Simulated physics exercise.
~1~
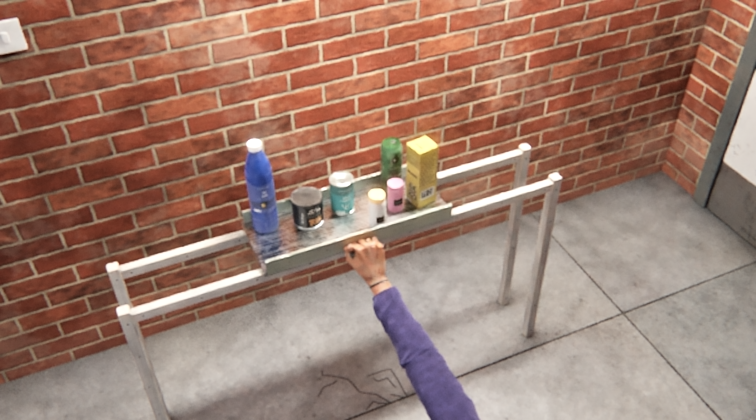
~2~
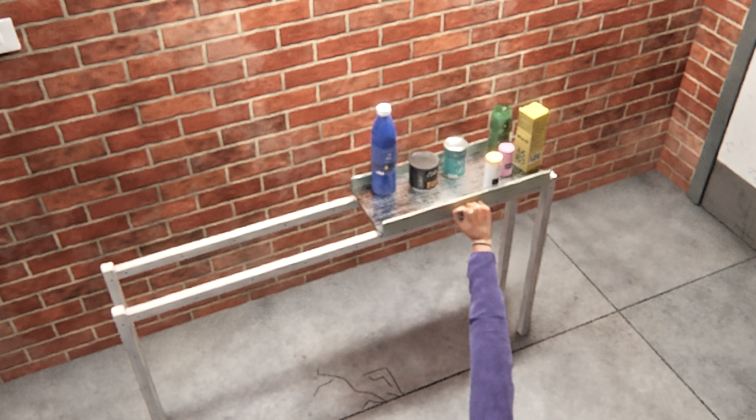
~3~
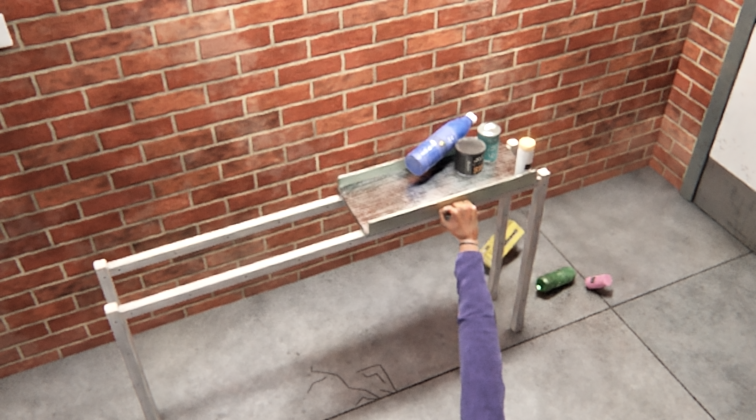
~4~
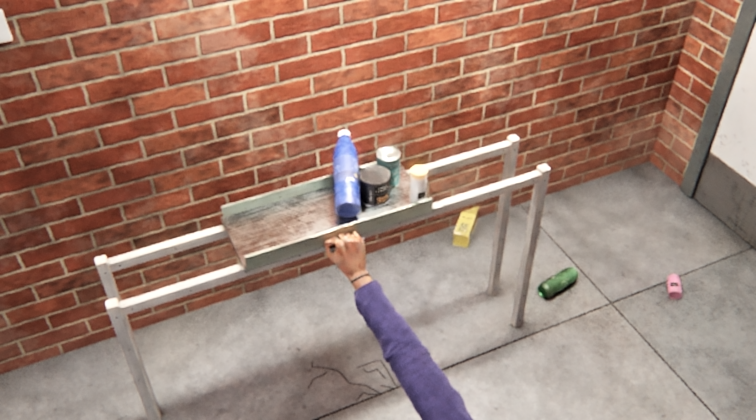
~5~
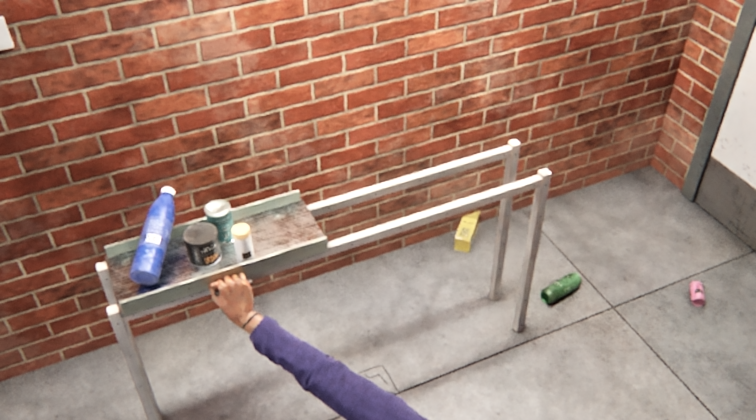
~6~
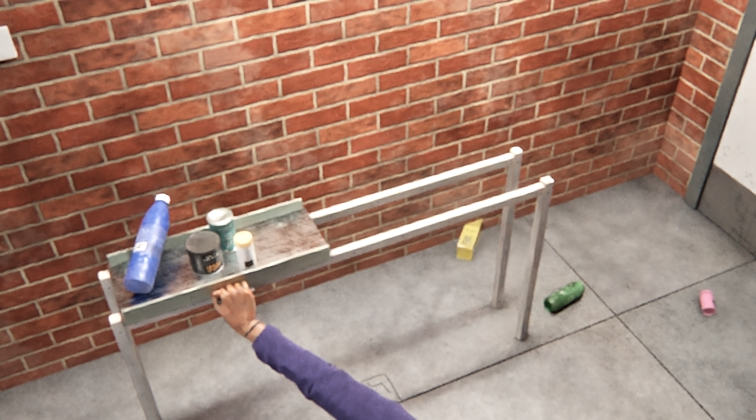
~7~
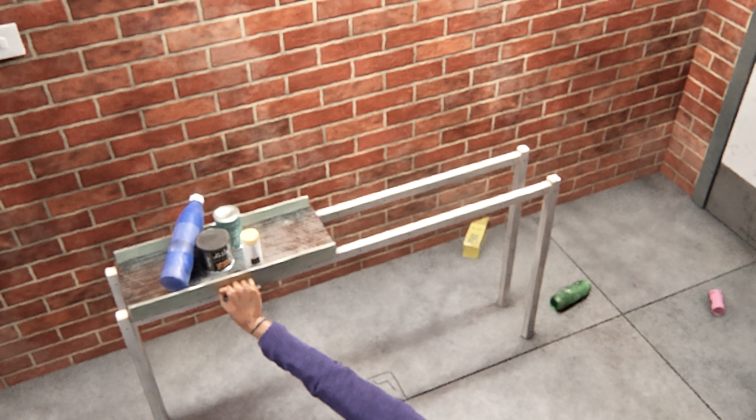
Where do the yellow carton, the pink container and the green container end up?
All three end up on the concrete floor, off the tray, toward the right side of the scene.
